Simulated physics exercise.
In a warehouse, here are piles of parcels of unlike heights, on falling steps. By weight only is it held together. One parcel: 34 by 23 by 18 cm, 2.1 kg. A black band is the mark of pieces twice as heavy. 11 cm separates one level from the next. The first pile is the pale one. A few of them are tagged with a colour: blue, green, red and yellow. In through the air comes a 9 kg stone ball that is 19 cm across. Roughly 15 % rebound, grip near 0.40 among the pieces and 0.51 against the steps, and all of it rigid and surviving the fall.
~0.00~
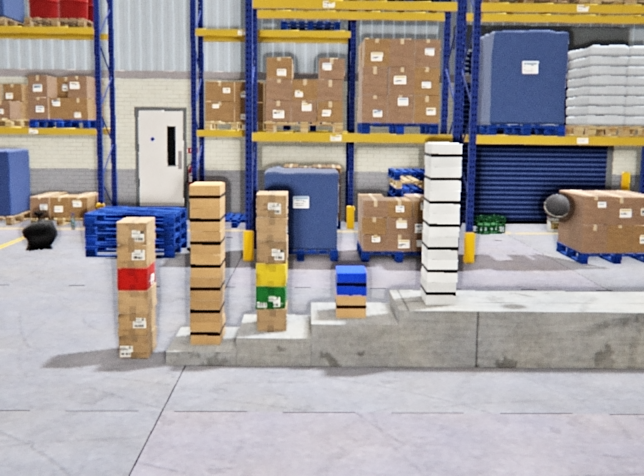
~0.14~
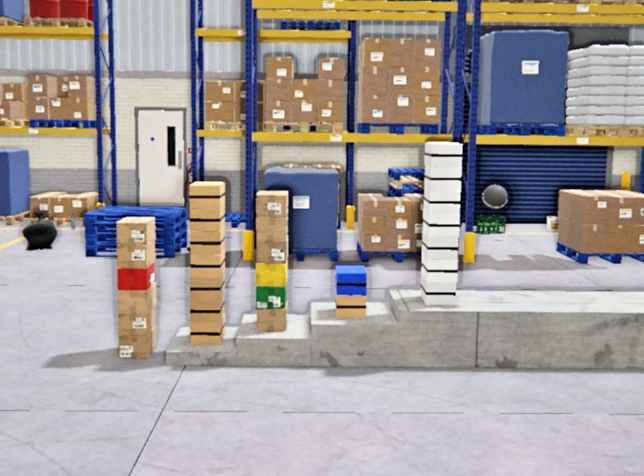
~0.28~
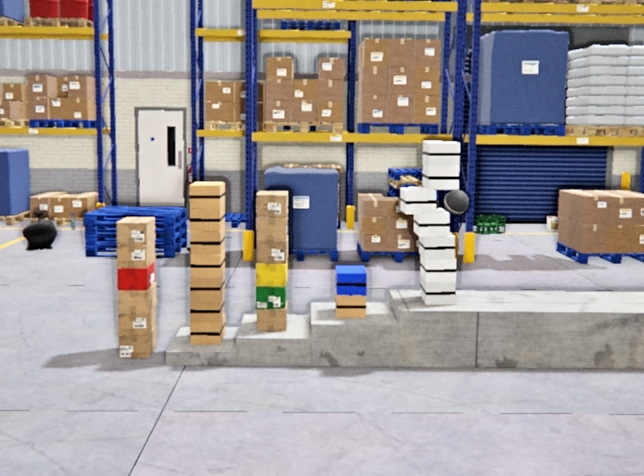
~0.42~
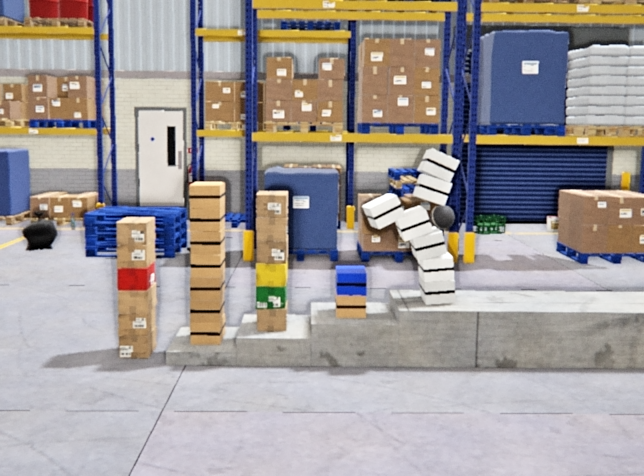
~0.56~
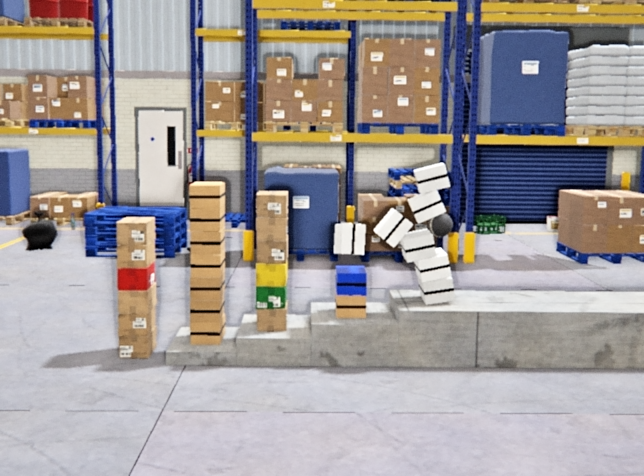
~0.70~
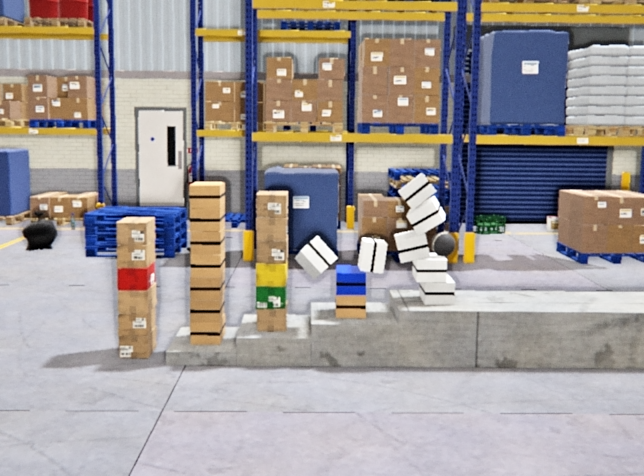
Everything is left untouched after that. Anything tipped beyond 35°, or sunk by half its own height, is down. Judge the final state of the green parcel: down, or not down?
Not down.
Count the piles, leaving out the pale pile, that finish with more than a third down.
1.
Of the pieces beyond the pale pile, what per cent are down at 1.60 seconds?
0 per cent.
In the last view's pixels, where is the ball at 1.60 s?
Estimated pixel: About (487, 288).
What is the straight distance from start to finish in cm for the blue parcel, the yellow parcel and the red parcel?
Net displacement, roughly: Blue ~ 40 cm, yellow ~ 10 cm, red ~ 0 cm.
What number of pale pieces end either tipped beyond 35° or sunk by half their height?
5 of them.
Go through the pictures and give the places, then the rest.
In the first frame (places mark the middle of the side facing us), ball (557, 206) 73 cm from contact, 3.7 m/s; green parcel (271, 298); red parcel (132, 280); yellow parcel (271, 275); the rest undisturbed.
In the second frame, ball (495, 197) 24 cm from contact, 3.5 m/s; green parcel (271, 298).
In the third frame, ball (456, 202) after contact, 0.8 m/s; green parcel (271, 298).
In the fourth frame, ball (442, 217) after contact, 0.9 m/s; green parcel (271, 298); the rest undisturbed.
In the fifth frame, ball (440, 225) after contact, 0.9 m/s; green parcel (271, 298); the rest undisturbed.
In the sixth frame, ball (443, 245) after contact, 0.8 m/s; green parcel (271, 298); blue parcel (351, 284); red parcel (132, 280); the rest undisturbed.
After 0.98 s, 4 of the pale pile down; none of the 21 other parcels down, 5 disturbed; green parcel shifted 24 mm; yellow parcel shifted 7 cm.
After 1.60 s, 5 of the pale pile down; none of the 21 other parcels down, 7 disturbed; green parcel shifted 22 mm; blue parcel shifted 9 cm.
At rest (2.9 s), 5 of the pale pile down; 1 of the 21 other parcels down; green parcel shifted 32 mm; blue parcel upside down; yellow parcel shifted 7 cm. As the last picture would show them, middles, green parcel near (268, 293), blue parcel near (301, 302).
